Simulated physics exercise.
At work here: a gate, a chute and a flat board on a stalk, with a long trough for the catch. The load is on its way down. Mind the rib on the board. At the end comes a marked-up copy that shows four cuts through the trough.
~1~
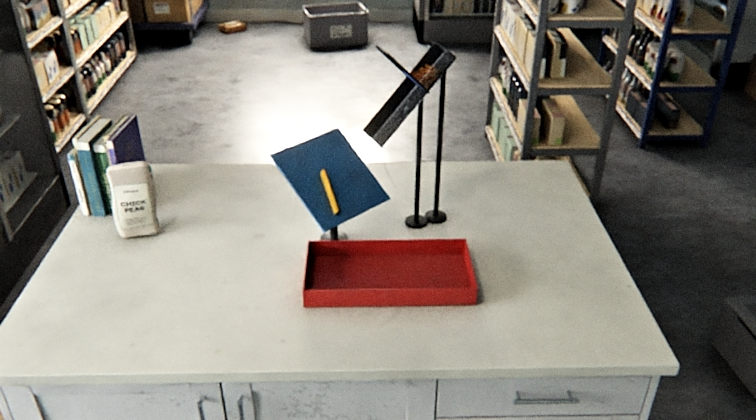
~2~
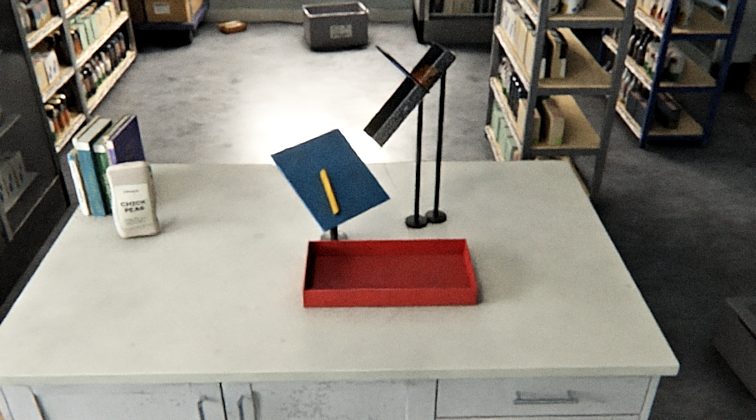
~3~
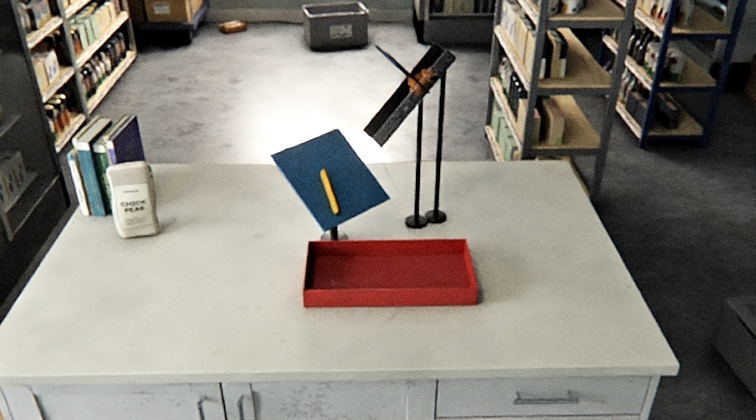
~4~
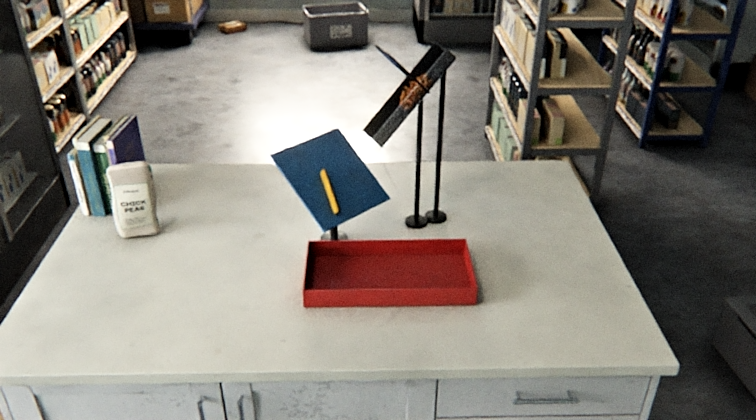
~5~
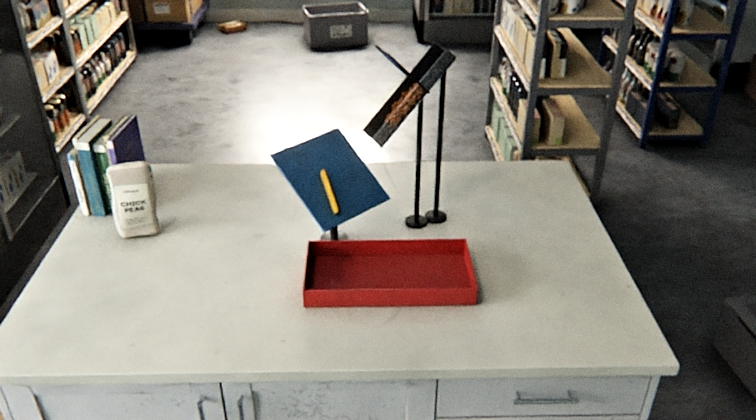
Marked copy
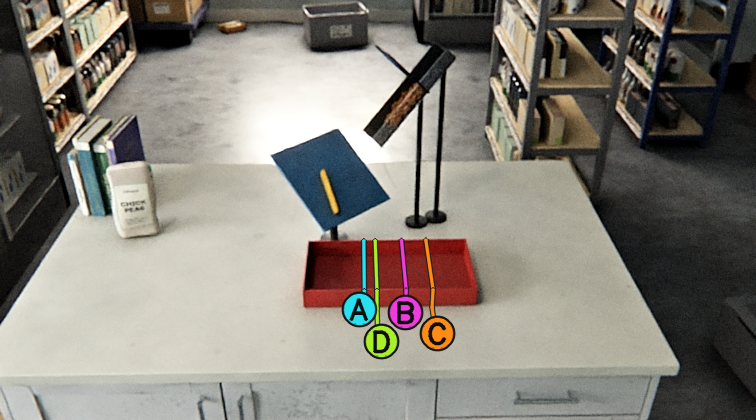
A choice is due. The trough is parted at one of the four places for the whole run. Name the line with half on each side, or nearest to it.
Line A.
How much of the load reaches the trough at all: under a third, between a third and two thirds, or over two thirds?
It is over two thirds.
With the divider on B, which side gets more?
The left side.
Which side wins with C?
More lands on the left.
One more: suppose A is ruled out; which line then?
That would be D.
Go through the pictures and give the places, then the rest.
Load behind the gate at (425, 76), cereal balls; lip of the chute at (377, 143), sloping fairly steeply, in the first frame.
Middle of the board at (332, 177), tilted fairly steeply; middle of its low edge at (359, 214); of its high edge at (305, 140), in the second frame.
Front corners of the trough at (303, 290) and (477, 288), empty; front of the load at (415, 93), in the third frame.
Middle of the load at (415, 89); its front at (405, 107), about a third of the way to the lip; rib from (324, 169) to (338, 210), in the fourth frame.
Middle of the load at (405, 102); its front at (390, 126), about two thirds of the way to the lip, in the fifth frame.
On the marked copy, line A crosses the front rim at (364, 290); line B crosses the front rim at (406, 289); line C crosses the front rim at (432, 289); line D crosses the front rim at (376, 289).
With A, of what is caught, about half on the left of the divider, about half on the right.
With B, of what is caught, nearly all on the left of the divider, a stray few on the right.
With C, of what is caught, nearly all on the left of the divider, a stray few on the right.
With D, of what is caught, about two thirds on the left of the divider, about a quarter on the right.
